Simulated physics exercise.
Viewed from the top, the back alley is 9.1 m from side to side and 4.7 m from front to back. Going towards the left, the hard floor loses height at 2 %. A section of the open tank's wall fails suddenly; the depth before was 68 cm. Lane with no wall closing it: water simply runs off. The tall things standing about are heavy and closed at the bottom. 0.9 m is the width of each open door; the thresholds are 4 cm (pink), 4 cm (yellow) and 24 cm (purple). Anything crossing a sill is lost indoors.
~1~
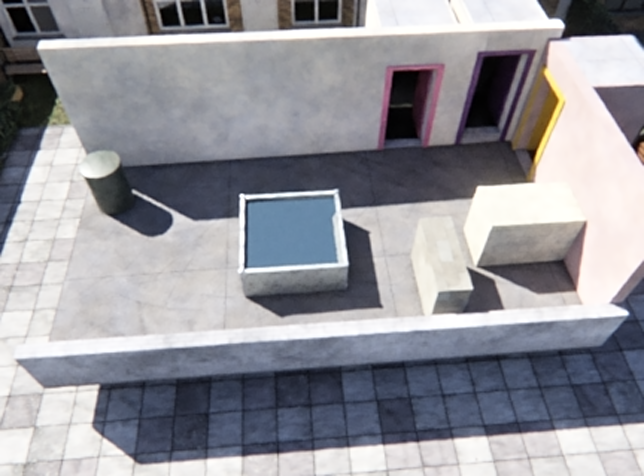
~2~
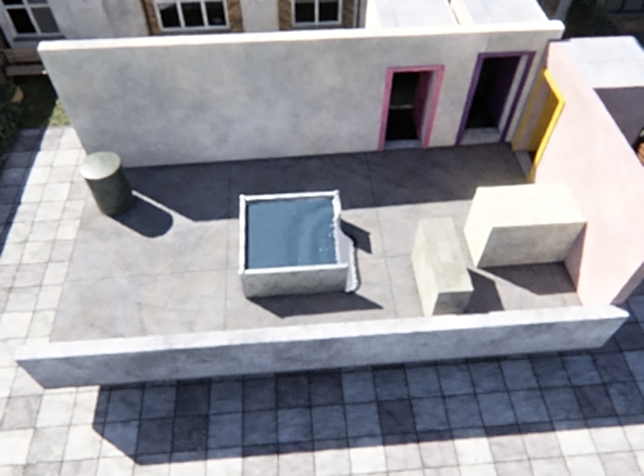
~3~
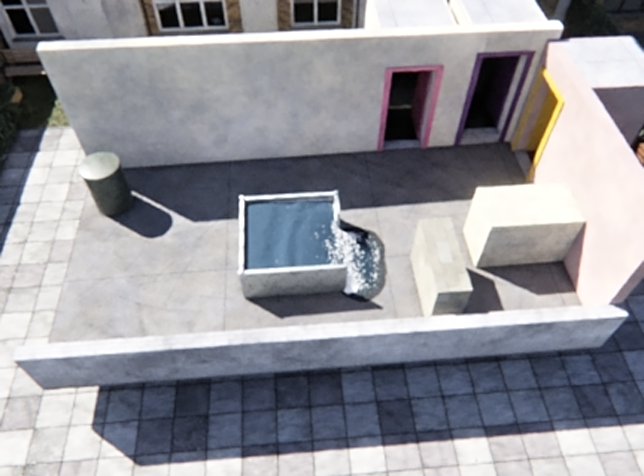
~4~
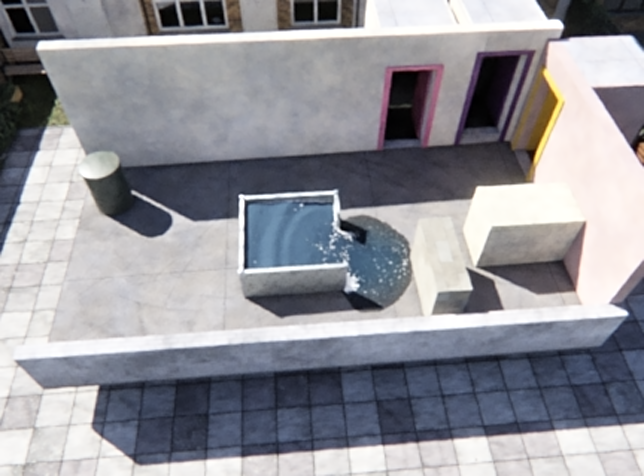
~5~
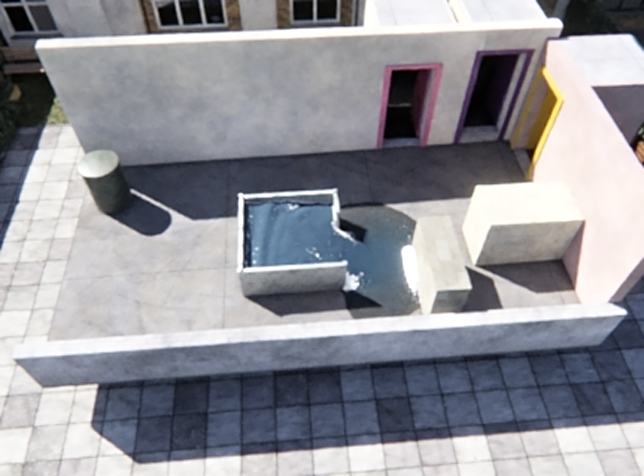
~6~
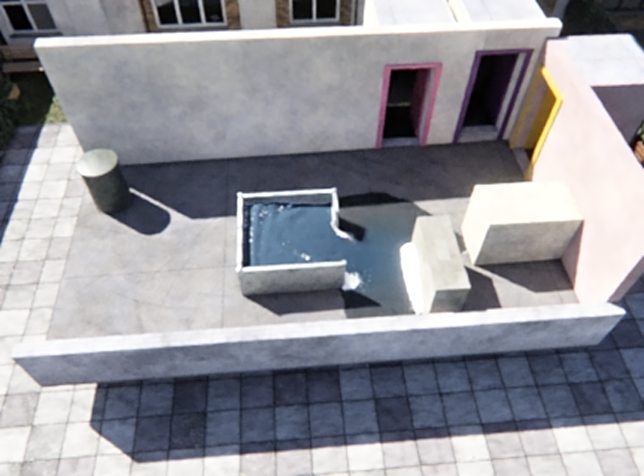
In a walled back alley, an open tank of still water gave way on its right side, and water poured through the gap, spreading rightward across the floor and around a pale block.
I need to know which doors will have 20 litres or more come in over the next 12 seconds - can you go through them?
I expect the pink door to overrun the limit; I expect the yellow door to overrun the limit; I expect the purple door to fall shy of the limit.
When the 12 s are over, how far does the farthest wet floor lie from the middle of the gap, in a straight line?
I'd say around 5.8 m from the gap.
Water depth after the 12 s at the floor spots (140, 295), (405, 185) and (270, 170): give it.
Close to 1, 4 and 4 centimetres.
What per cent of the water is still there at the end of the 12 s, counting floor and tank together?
About 66 percent of the water remains.
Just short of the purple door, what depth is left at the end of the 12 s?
I'd say close to 1.5 cm.
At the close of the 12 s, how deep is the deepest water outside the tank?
8 cm or so.
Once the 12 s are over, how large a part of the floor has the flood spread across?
Some 85 per cent of the floor is wet.
A moment later water covers 20 % of the floor and is deepest (46 cm) near (419, 335); pink door not reached, yellow door not reached, purple door not reached.
Soon after water covers 35 % of the floor and is deepest (34 cm) near (408, 336); pink door not reached, yellow door 10 cm at the sill, 5 L in, purple door not reached.
Next water covers 55 % of the floor and is deepest (19 cm) near (406, 274); pink door 8 cm at the sill, 9 L in, yellow door 14 cm at the sill, 56 L in, purple door 16 cm at the sill, 0 L in.
Later on water covers 65 % of the floor and is deepest (10 cm) near (450, 332); pink door 7 cm at the sill, 47 L in, yellow door 4 cm at the sill, 110 L in, purple door 6 cm at the sill, 0 L in.
At the end water covers 85 % of the floor and is deepest (8 cm) near (137, 200); pink door 3 cm at the sill, 67 L in, yellow door 1 cm at the sill, 111 L in, purple door 1 cm at the sill, 0 L in.
